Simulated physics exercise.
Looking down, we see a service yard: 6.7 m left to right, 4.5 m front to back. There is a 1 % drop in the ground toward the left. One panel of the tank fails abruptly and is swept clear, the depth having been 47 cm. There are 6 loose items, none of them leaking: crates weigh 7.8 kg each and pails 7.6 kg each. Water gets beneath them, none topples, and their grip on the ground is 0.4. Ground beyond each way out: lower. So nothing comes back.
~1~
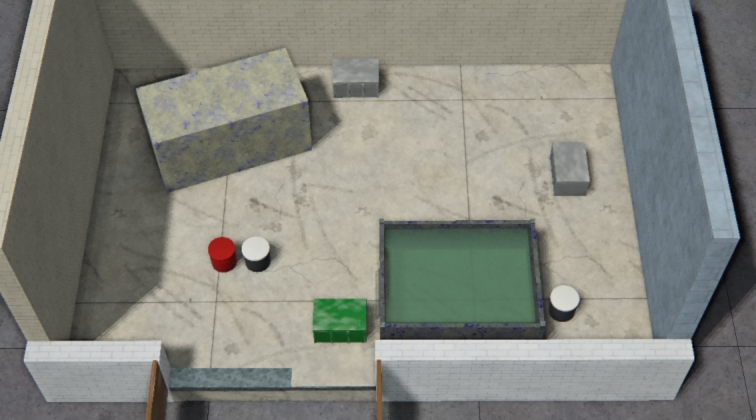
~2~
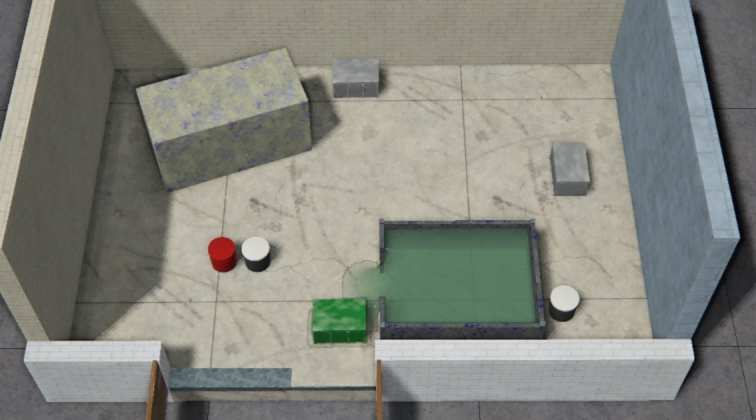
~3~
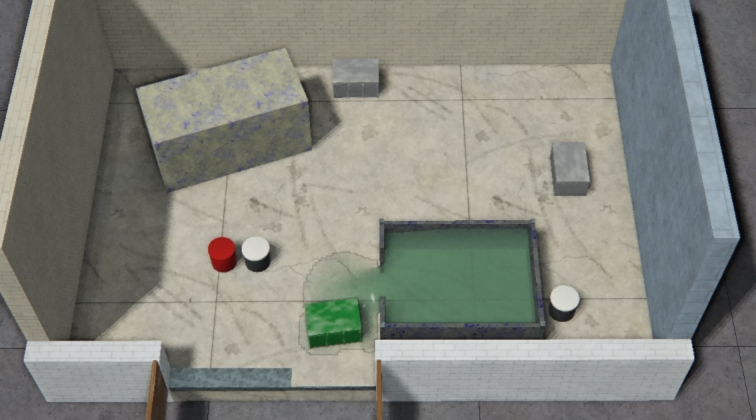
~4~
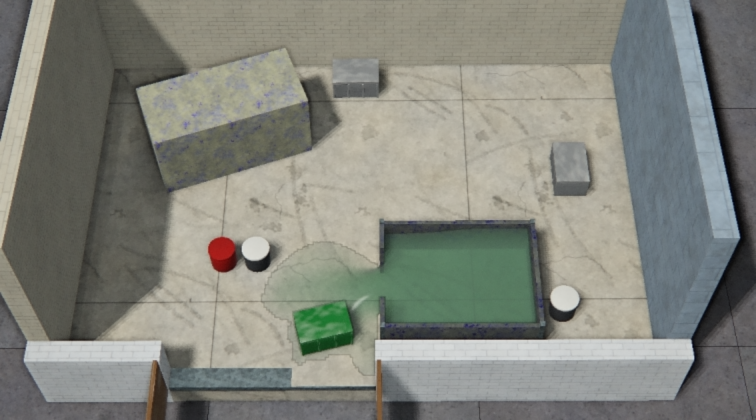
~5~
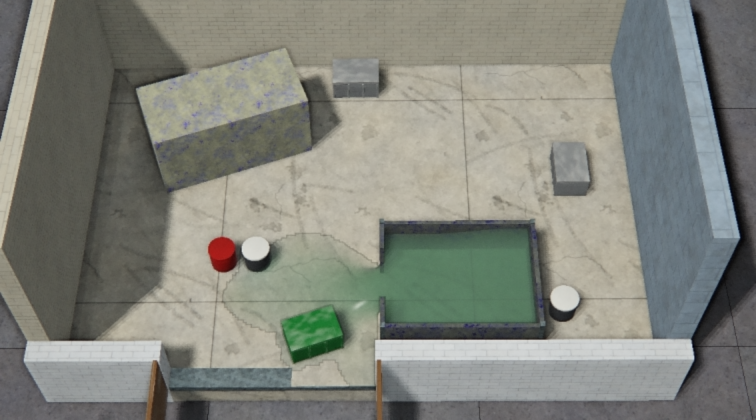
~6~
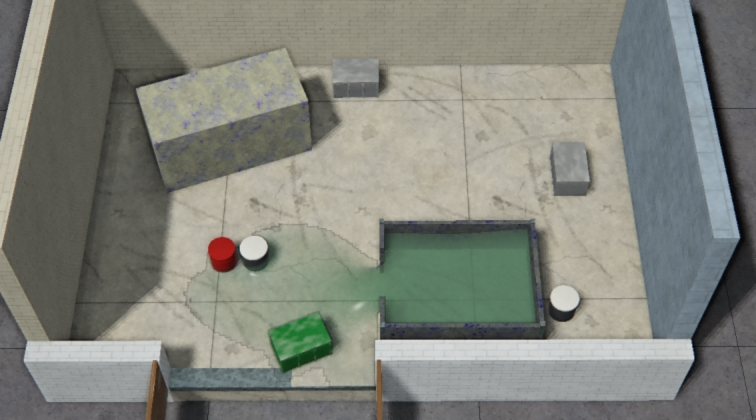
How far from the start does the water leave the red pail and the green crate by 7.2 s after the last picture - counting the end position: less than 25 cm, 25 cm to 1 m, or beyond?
The red pail? It relocates a long way. The green crate? It relocates a long way.
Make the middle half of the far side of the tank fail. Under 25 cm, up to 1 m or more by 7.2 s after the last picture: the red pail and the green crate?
Under that change the red pail would sit tight and the green crate would sit tight.
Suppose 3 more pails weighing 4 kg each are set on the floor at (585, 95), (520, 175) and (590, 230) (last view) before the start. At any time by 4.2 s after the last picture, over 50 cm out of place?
Well, in that order it's lower, lower and lower.
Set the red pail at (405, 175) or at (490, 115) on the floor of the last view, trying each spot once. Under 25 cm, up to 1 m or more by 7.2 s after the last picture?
In turn: It barely shifts; it stays put.
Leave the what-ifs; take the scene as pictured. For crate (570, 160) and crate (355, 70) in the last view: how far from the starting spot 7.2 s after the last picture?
0 cm and 5 cm, respectively.
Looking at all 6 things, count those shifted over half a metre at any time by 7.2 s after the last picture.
3.
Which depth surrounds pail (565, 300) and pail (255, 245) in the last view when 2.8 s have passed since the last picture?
Close to 0 and 5 centimetres.
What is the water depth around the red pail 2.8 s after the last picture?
About 14 cm.
Then, 0.9 s after the last picture the red pail is near (182, 241), 0.5 m from its start, aground; the green crate has gone out; 1 of 6 are out; 0 afloat.
Then, 2.8 s after the last picture the red pail is near (106, 227), 1.4 m from its start, afloat; the green crate has gone out; 1 of 6 are out; 1 afloat.
Then, 4.8 s after the last picture the red pail is near (105, 207), 1.6 m from its start, afloat; the green crate has gone out; 1 of 6 are out; 1 afloat.
Then, 7.2 s after the last picture the red pail is near (106, 187), 1.7 m from its start, aground; the green crate has gone out; 1 of 6 are out; 0 afloat.
